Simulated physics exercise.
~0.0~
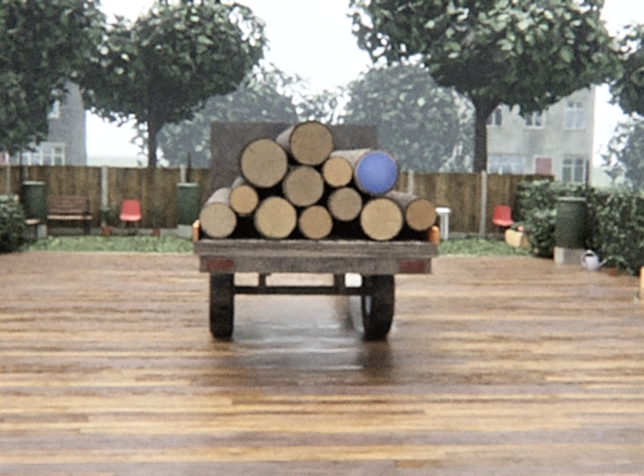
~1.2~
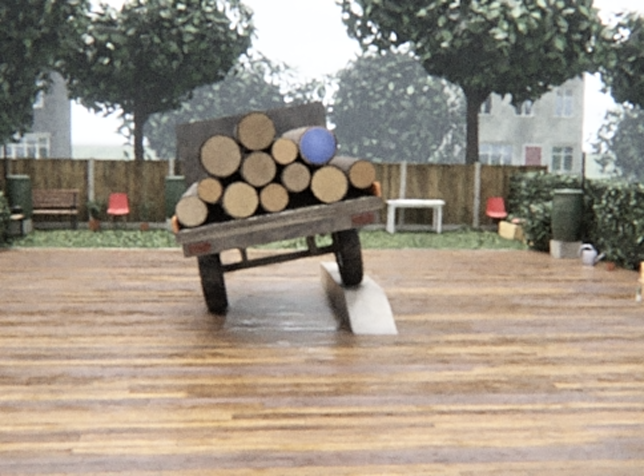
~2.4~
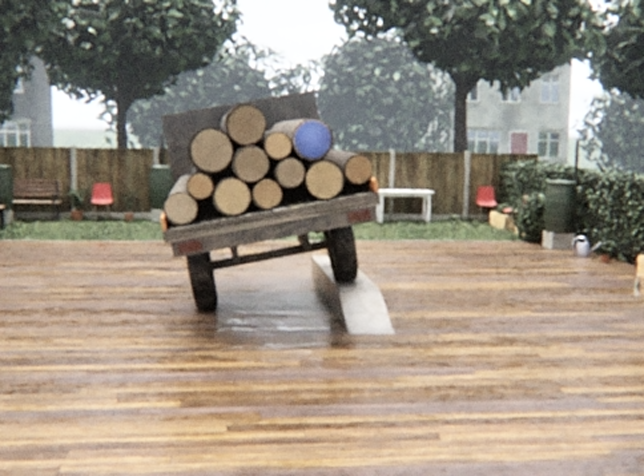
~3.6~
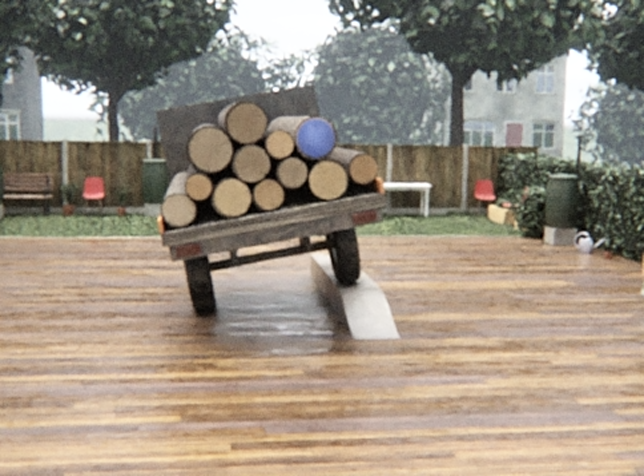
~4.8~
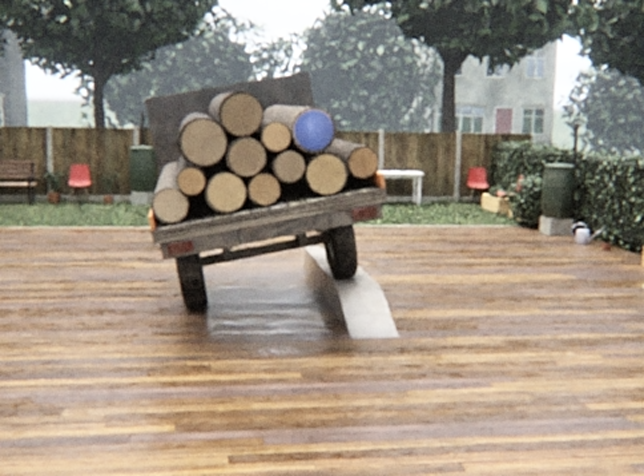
On a wet-looking plank floor, with a wooden fence, leafy trees and pale houses behind, a flatbed vehicle is seen from the rear. It carries a loose pile of logs with tan cut ends, one of them blue at the upper right. At first the deck sits level, then its right wheel is up on a pale kerb and the deck leans down to the left. The vehicle holds that tilt while the view drifts slightly sideways. At the end the deck still leans, and the blue log remains resting on others, with the pile still aboard.
